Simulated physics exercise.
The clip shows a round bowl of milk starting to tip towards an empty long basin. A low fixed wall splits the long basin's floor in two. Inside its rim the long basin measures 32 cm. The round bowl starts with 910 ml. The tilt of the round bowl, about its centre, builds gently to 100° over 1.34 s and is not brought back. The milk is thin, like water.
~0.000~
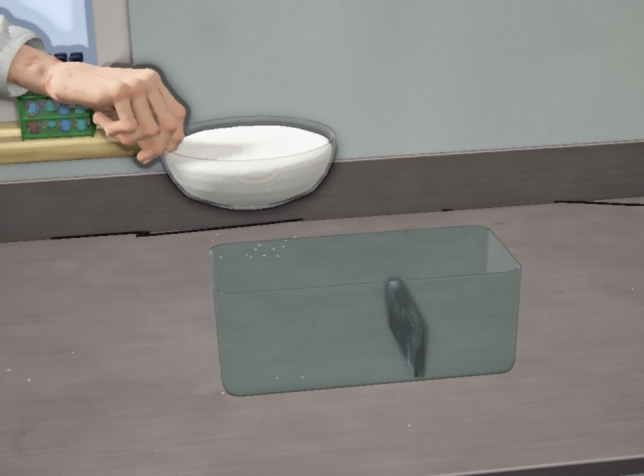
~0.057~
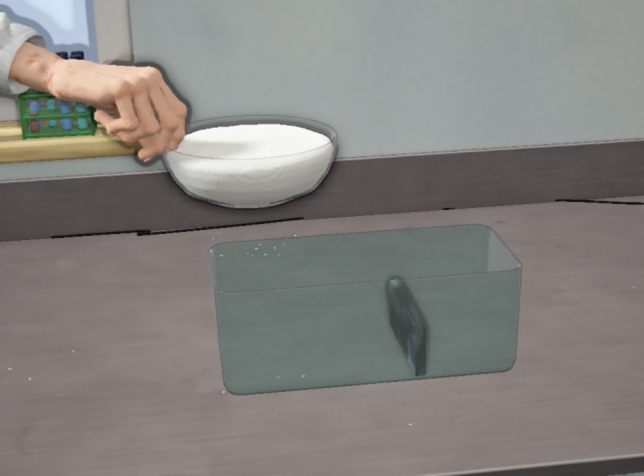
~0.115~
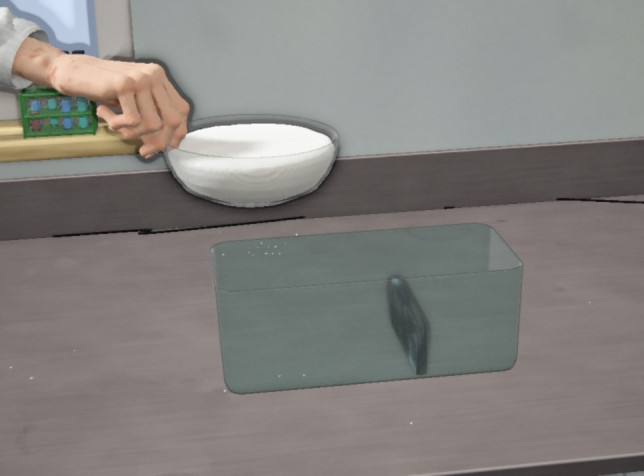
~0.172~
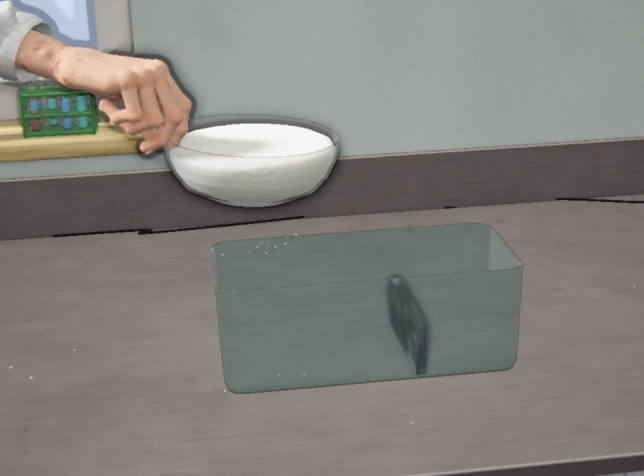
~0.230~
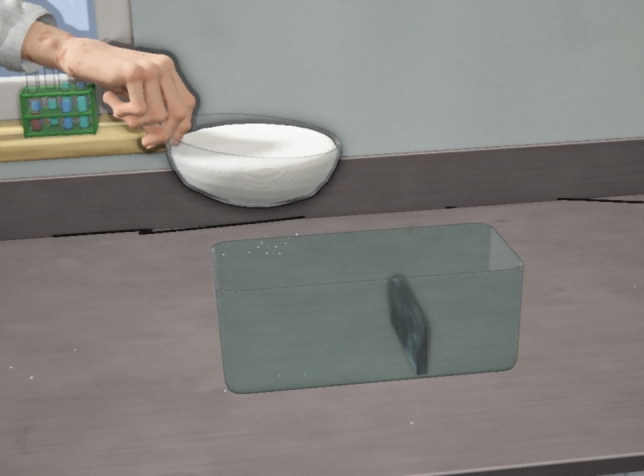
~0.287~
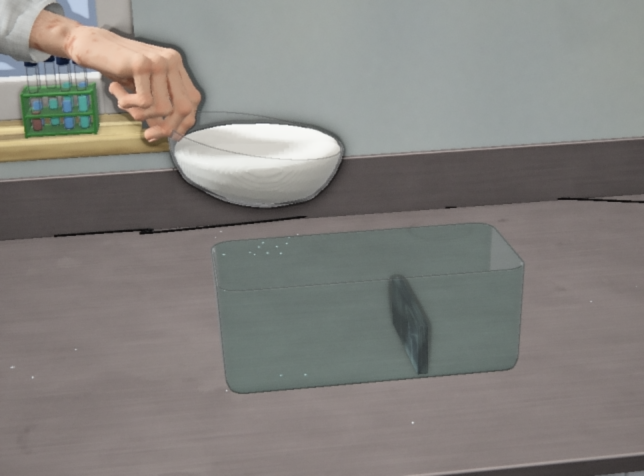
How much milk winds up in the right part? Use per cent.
Roughly 30 per cent is past the wall.
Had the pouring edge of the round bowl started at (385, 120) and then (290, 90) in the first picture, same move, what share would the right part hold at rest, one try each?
In turn about 80 and 0 per cent.
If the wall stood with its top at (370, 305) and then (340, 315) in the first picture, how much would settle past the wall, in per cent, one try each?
In turn about 70 and 85 per cent.
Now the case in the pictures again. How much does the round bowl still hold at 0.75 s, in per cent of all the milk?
Near 34 in a hundred.
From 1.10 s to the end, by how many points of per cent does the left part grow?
Some 3 per cent.
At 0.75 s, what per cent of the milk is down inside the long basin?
Near 36 in a hundred.
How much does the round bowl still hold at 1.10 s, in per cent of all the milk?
About 2 per cent.
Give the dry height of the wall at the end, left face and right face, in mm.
Left about 34 mm, right about 36 mm.
Then, 0.75 s in, the tilt is 60° and 33 per cent is still to pour, 20 is left of the wall and 17 right of it.
Then, 1.10 s in, the tilt is 92° and 2 per cent is still to pour, 66 is left of the wall and 30 right of it.
Then, 1.45 s in, the tilt is 100° and 0 per cent is still to pour, 69 is left of the wall and 30 right of it.
Then, 1.84 s in, the tilt is 100° and 0 per cent is still to pour, 69 is left of the wall and 30 right of it.
Finally, 69 per cent lies left of the wall, 30 right of it and 1 outside.
